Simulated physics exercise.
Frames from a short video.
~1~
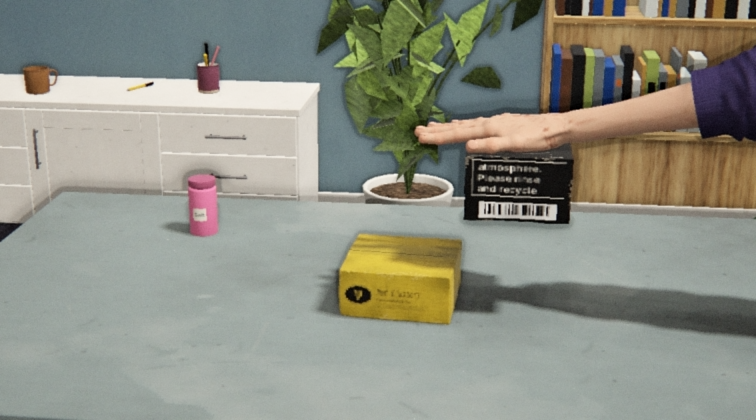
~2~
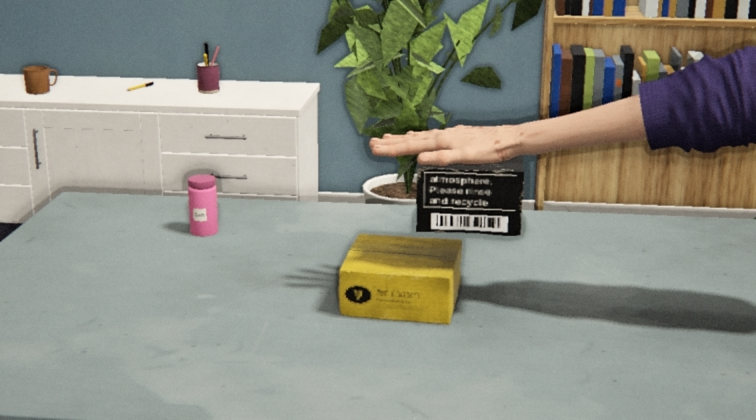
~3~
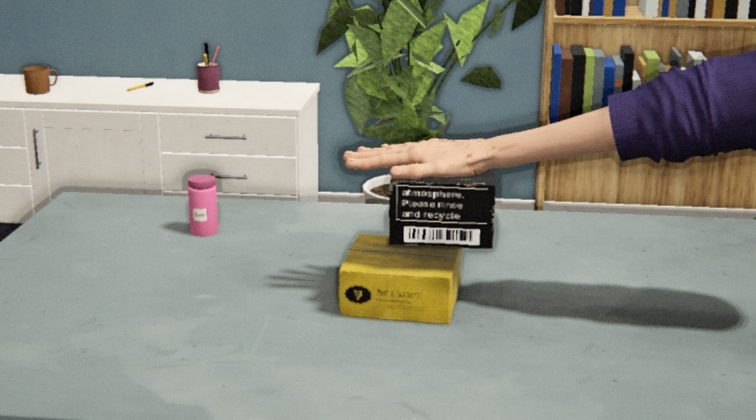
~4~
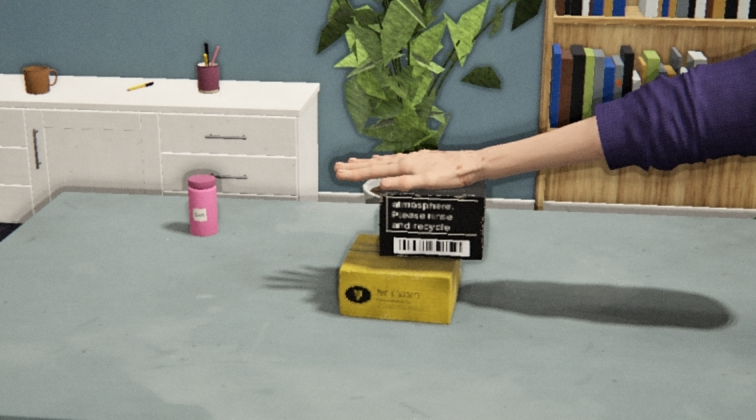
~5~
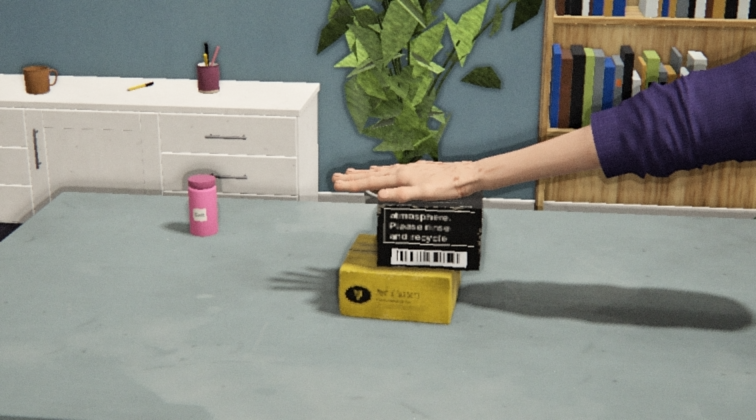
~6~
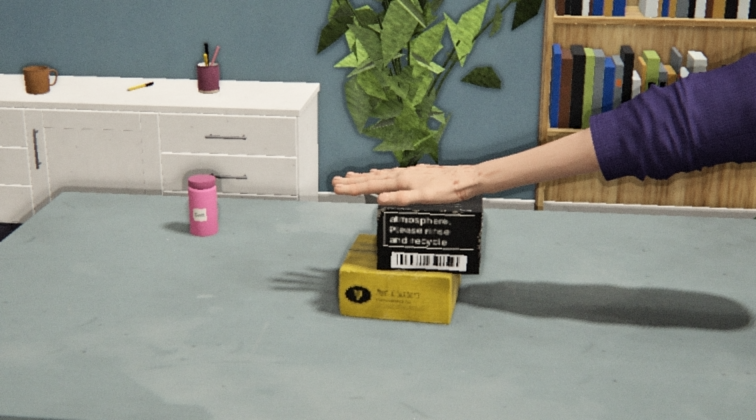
We see a hand above a black box move left and downward with it over a gray table, bringing the box onto the top of a yellow box, while a pink container stands to the left.
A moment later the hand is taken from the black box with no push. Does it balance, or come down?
My guess is the pile will stay put.
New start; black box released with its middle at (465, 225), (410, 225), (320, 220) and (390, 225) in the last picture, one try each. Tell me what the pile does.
Outcomes in order: A collapse, no collapse, a collapse, no collapse.
Then, 0.40 s on from there, no change.
Then, 0.80 s on from there, black box resting near (432, 225).
In the end, all 3 unmoved. At the end, from the last picture's camera, black box near (432, 225). The pile stays up.
